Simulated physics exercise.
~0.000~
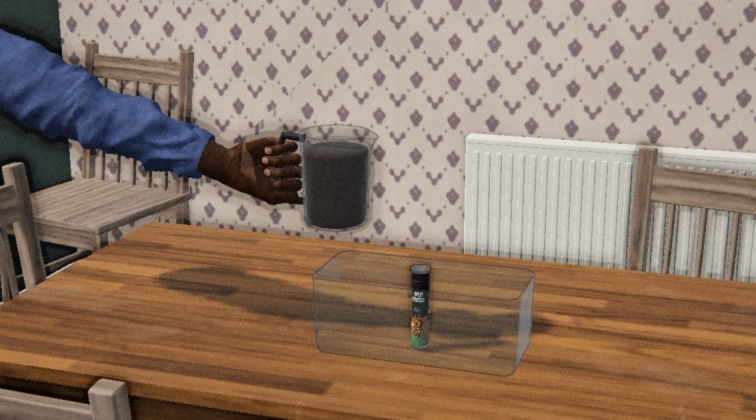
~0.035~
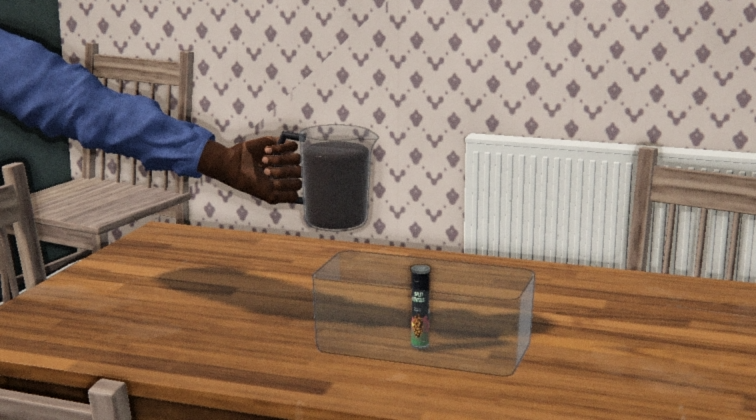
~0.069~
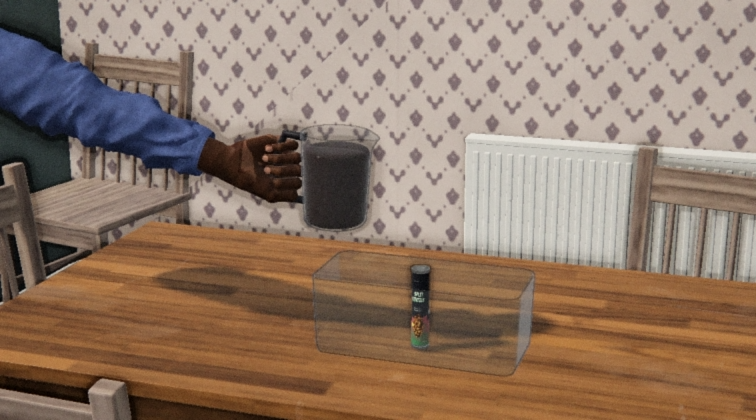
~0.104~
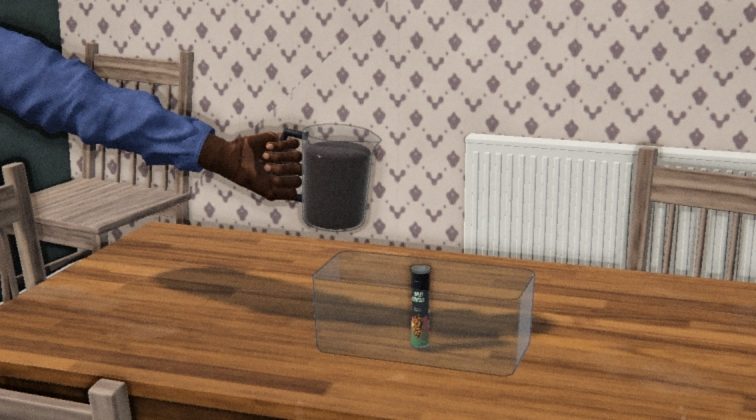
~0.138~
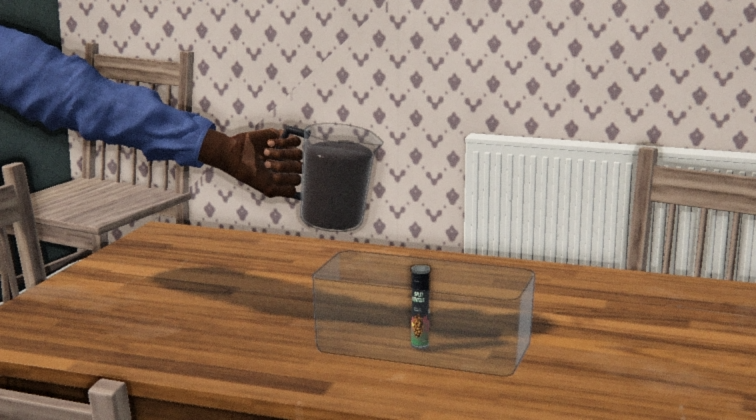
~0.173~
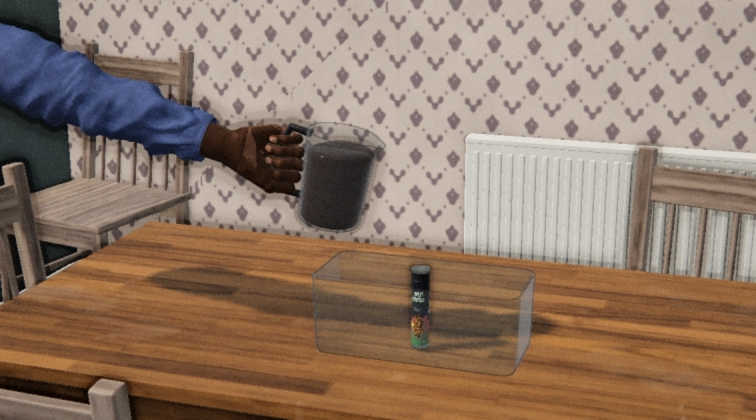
A clear jug of dark coffee, gripped by a hand in a blue sleeve reaching in from the left, begins upright and tilts slowly and slightly to the right. Below it, a wooden table seen from slightly above holds a clear long basin with a closed dark tin with a green base. Behind are patterned wallpaper, a white radiator and wooden chairs, and the view stays still.
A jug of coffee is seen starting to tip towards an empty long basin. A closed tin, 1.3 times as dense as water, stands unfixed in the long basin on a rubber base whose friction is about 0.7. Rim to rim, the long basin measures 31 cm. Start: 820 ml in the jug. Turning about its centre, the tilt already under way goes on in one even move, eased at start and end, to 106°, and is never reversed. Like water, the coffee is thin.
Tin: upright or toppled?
Toppled.
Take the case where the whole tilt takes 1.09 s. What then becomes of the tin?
So the tin will tip over.
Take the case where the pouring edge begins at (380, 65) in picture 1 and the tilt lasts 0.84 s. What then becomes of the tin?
Result: Tin upright.
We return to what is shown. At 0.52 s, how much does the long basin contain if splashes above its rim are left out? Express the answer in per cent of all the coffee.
I reckon close to 1 percent of it.
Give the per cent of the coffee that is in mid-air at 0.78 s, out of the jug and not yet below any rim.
Near 22 percent.
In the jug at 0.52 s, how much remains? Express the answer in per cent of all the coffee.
At that time about 84 in a hundred parts are still held.
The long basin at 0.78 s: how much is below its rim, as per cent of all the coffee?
46 per cent, give or take a little.
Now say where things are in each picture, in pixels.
In the first frame, it leans 0°; its right rim is at (378, 137); the coffee meets the walls at (306, 146) and (369, 151); the long basin's rim runs from (326, 265) to (527, 286); the tin's top is at (421, 272).
In the second frame, it leans 0°; its right rim is at (378, 137); the coffee meets the walls at (307, 146) and (369, 151).
In the third frame, it leans 2°; its right rim is at (379, 138); the coffee meets the walls at (307, 146) and (370, 152).
In the fourth frame, it leans 4°; its right rim is at (381, 140); the coffee meets the walls at (308, 145) and (371, 152).
In the fifth frame, it leans 7°; its right rim is at (383, 143); the coffee meets the walls at (309, 145) and (372, 153).
In the sixth frame, it leans 11°; its right rim is at (385, 146); the coffee meets the walls at (311, 147) and (375, 153).
After 0.52 s the tilt is 73° and 84 per cent is still to pour; the tin stands where it began.
After 0.78 s the tilt is 105° and 32 per cent is still to pour; the tin stands where it began.
After 1.05 s the tilt is 106° and 4 per cent is still to pour; the tin lies on its side.
After 1.34 s the tilt is 106° and 0 per cent is still to pour; the tin lies on its side.
In the end the tin lies on its side.
